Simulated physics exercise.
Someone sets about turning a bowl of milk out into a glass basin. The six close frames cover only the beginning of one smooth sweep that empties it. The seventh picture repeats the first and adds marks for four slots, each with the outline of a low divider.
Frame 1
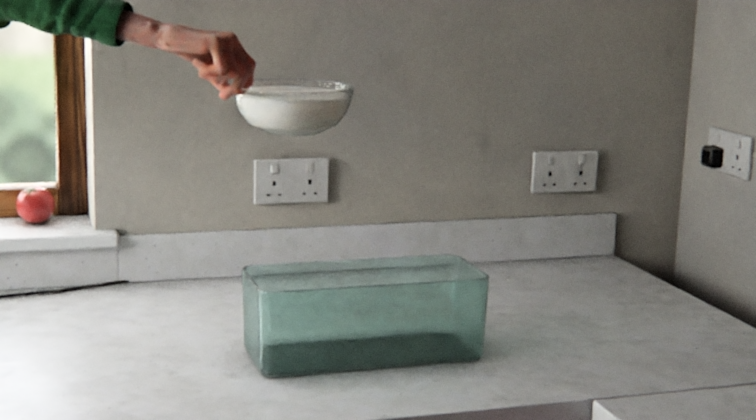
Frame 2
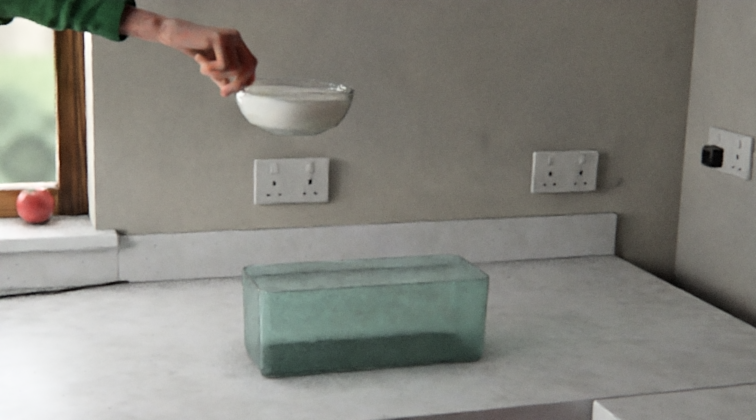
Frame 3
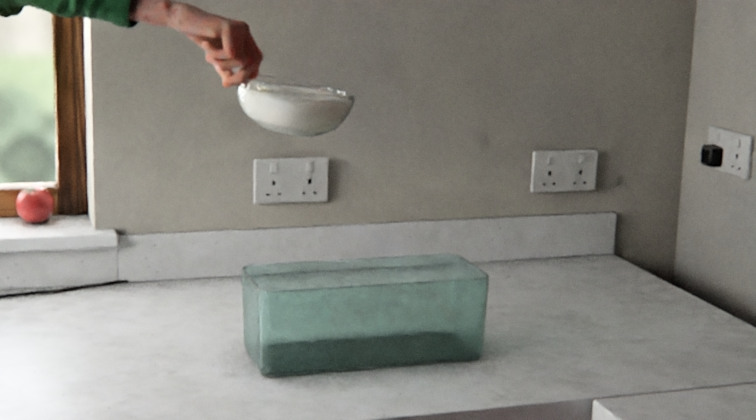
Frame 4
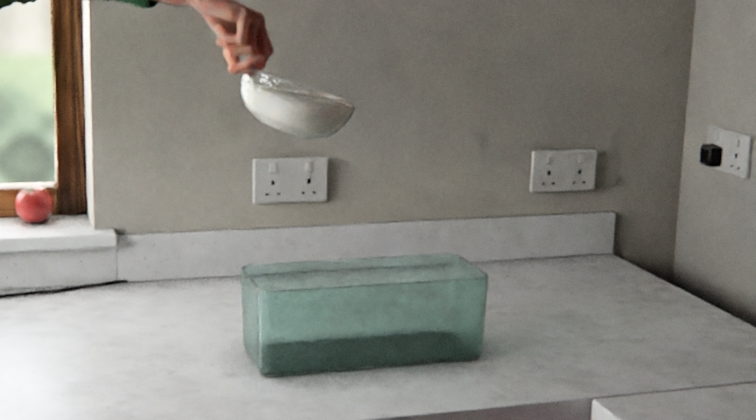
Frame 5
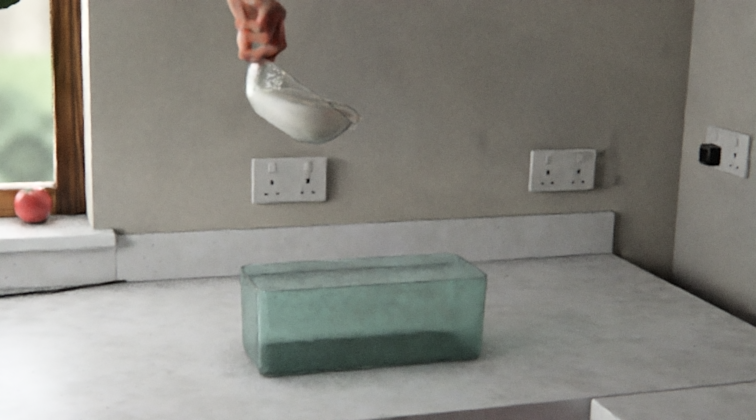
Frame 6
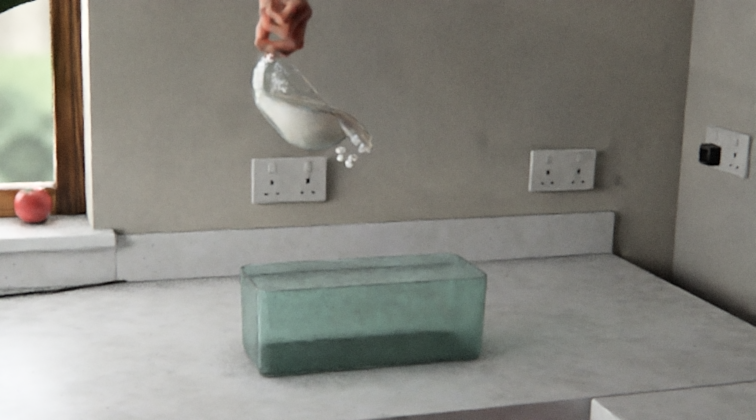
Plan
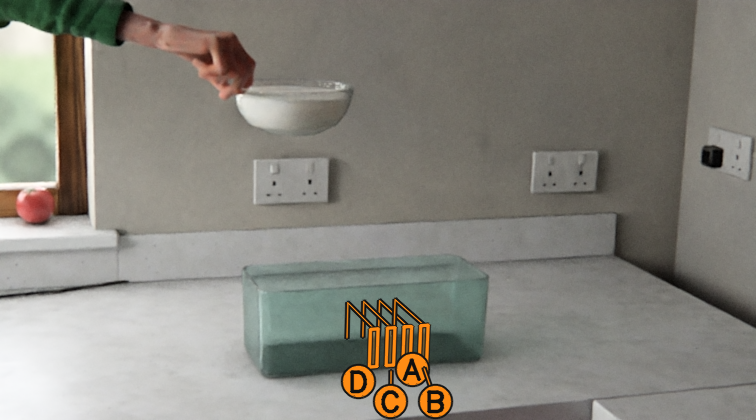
On a kitchen counter, a hand tilts a bowl of milk above a glass basin.
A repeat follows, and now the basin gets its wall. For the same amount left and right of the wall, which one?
The answer is slot A.
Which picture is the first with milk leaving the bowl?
Picture 4.
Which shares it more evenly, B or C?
Slot C.
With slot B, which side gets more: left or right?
More ends on the left.
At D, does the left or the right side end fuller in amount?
The right one.
On the marked copy, A at (407, 369); B at (424, 368); C at (391, 371); D at (374, 372).
With A, about 51 % ends left of the wall and 39 % right of it; 9 % is lost outside.
With B, about 74 % ends left of the wall and 15 % right of it; 11 % is lost outside.
With C, about 31 % ends left of the wall and 62 % right of it; 6 % is lost outside.
With D, about 19 % ends left of the wall and 75 % right of it; 6 % is lost outside.
